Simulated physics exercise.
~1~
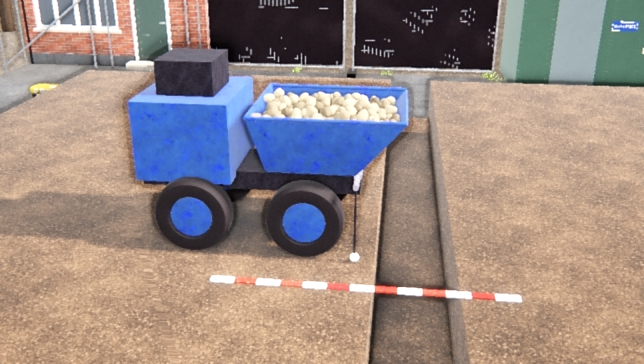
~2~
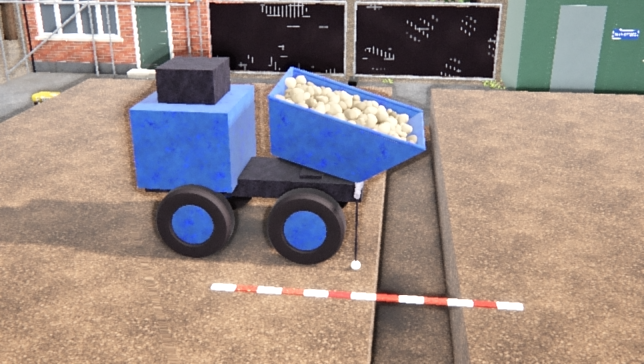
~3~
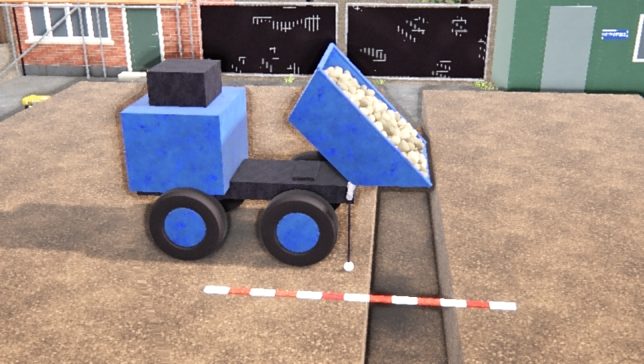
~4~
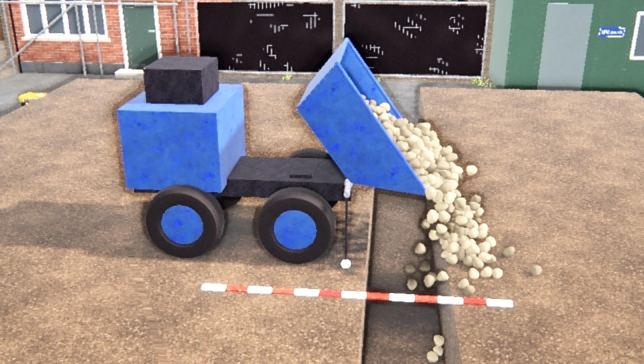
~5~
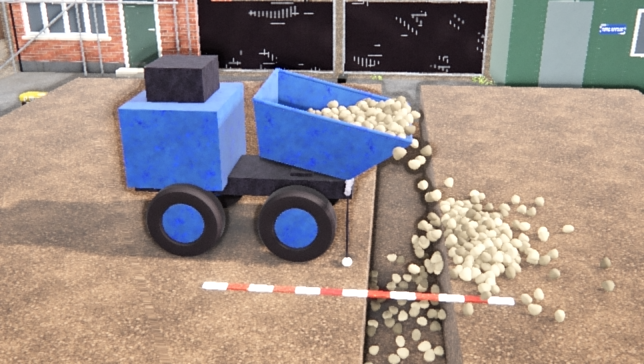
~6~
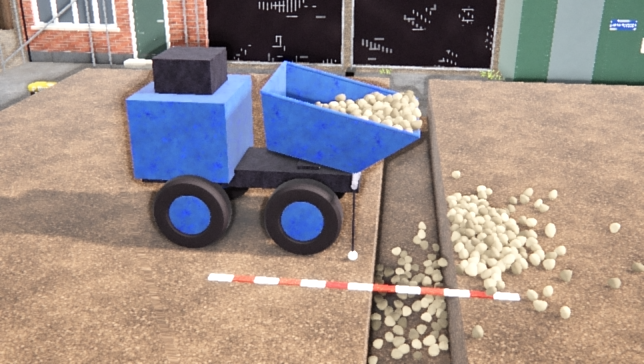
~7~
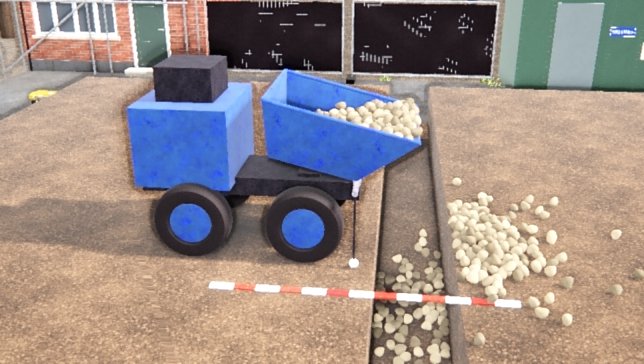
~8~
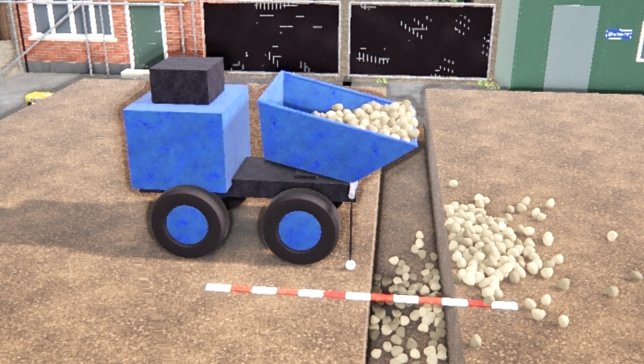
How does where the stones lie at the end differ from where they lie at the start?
At the start all the stones are together in the blue skip. At the end many are still in it, but the rest lie lower and further right, some in the trench and more scattered in a heap on the ground beyond it.
A blue toy-like dumper with black wheels and a black block on top stands on brown ground, seen from the side and slightly above, its skip full of pale rounded stones. A narrow trench lies just to its right, with a red and white striped staff across it and brick and green buildings behind. The skip tips steeply to the right, and stones pour over its lip. It then swings back most of the way and stays slightly tilted. Many stones remain in the skip, while others lie in the trench and in a larger heap beyond it.
